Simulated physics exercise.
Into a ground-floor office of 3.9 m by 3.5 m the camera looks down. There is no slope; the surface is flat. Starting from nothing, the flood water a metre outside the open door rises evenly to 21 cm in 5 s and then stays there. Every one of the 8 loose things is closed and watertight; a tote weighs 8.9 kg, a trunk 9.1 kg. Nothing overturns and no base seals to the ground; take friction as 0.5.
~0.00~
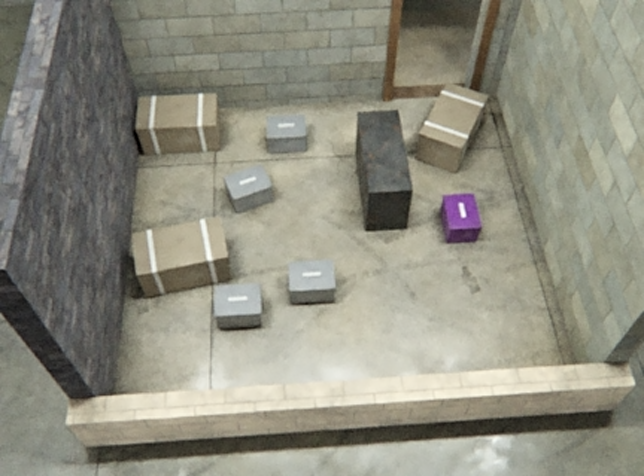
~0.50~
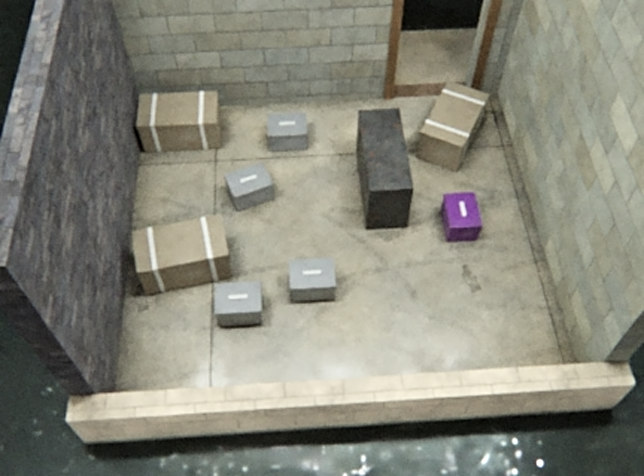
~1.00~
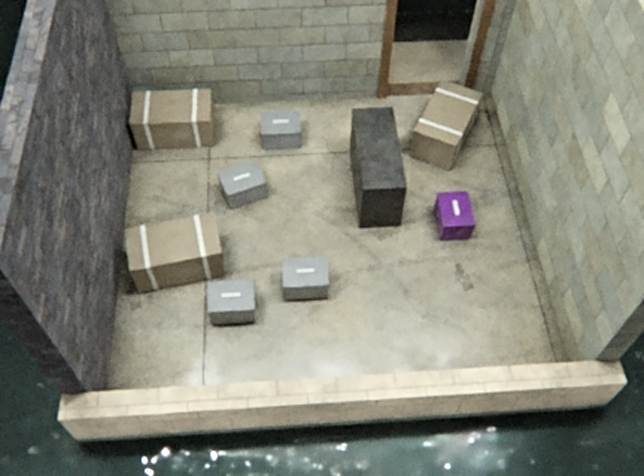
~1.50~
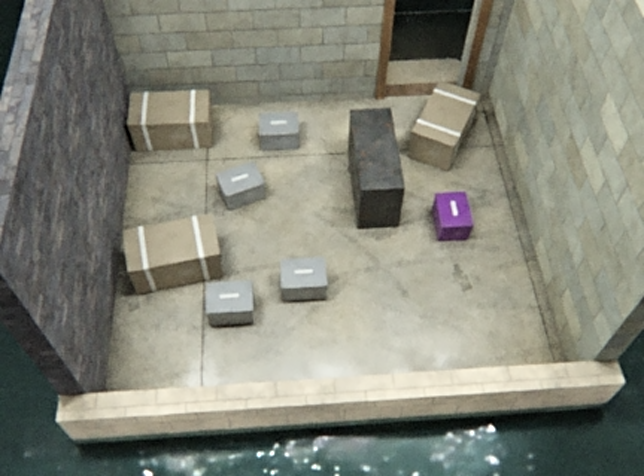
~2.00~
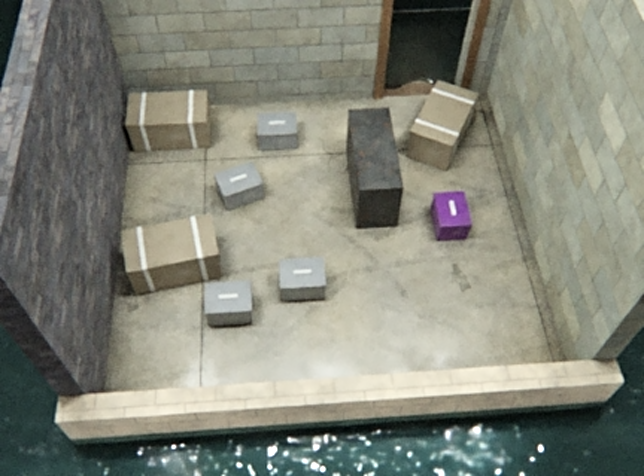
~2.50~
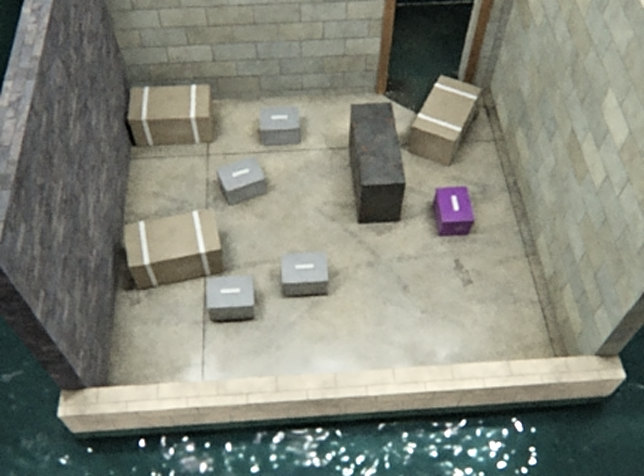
The clip opens on a high view of a walled room holding brown cartons, gray boxes, a tall dark block and a purple tote on a bare floor. Dark, glinting water then appears outside the low front wall and turns greener, showing beyond the doorway too, while the objects inside stay put.
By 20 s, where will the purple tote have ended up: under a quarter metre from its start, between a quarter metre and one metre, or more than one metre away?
It ends up more than one metre from where it began.
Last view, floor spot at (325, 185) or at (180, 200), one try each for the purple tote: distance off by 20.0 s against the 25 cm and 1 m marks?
In that order: It ends far away; it ends far away.
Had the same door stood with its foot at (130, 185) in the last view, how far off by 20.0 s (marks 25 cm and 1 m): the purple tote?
With that change, the purple tote travels a long distance.
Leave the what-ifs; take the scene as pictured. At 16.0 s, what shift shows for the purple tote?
Close to 200 cm.
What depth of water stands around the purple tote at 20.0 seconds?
17 cm, roughly.
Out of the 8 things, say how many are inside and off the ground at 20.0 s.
Total: 8.
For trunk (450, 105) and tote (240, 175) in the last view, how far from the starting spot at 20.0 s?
In that order: 300 cm, 60 cm.
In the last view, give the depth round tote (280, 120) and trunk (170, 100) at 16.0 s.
Depths: Near 9 cm, then near 14 cm.
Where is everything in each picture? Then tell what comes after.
In the first frame, the purple tote at (462, 211) rests on the ground; water covers 0.0 m2; 0 of 8 have shifted.
In the second frame, the purple tote at (463, 210), on the bottom; 0.0 m2 under water; 0 of 8 have shifted.
In the third frame, the purple tote at (456, 208), on the bottom; water covers 0.0 m2; 0 of 8 have shifted.
In the fourth frame, the purple tote at (454, 209) rests on the ground; water covers 0.0 m2; 0 of 8 have shifted.
In the fifth frame, the purple tote at (453, 208) rests on the ground; water covers 0.0 m2; 0 of 8 have shifted.
In the sixth frame, the purple tote at (455, 204), on the bottom; 0.2 m2 under water; 0 of 8 have shifted.
After 4.0 s the purple tote is near (455, 204), 0.0 m from its start, aground; 0 afloat.
After 9.0 s the purple tote is near (349, 333), 1.7 m from its start, afloat; 2 afloat.
After 16.0 s the purple tote is near (314, 95), 1.9 m from its start, afloat; 7 afloat.
After 20.0 s the purple tote is near (344, 106), 1.5 m from its start, afloat; 8 afloat.
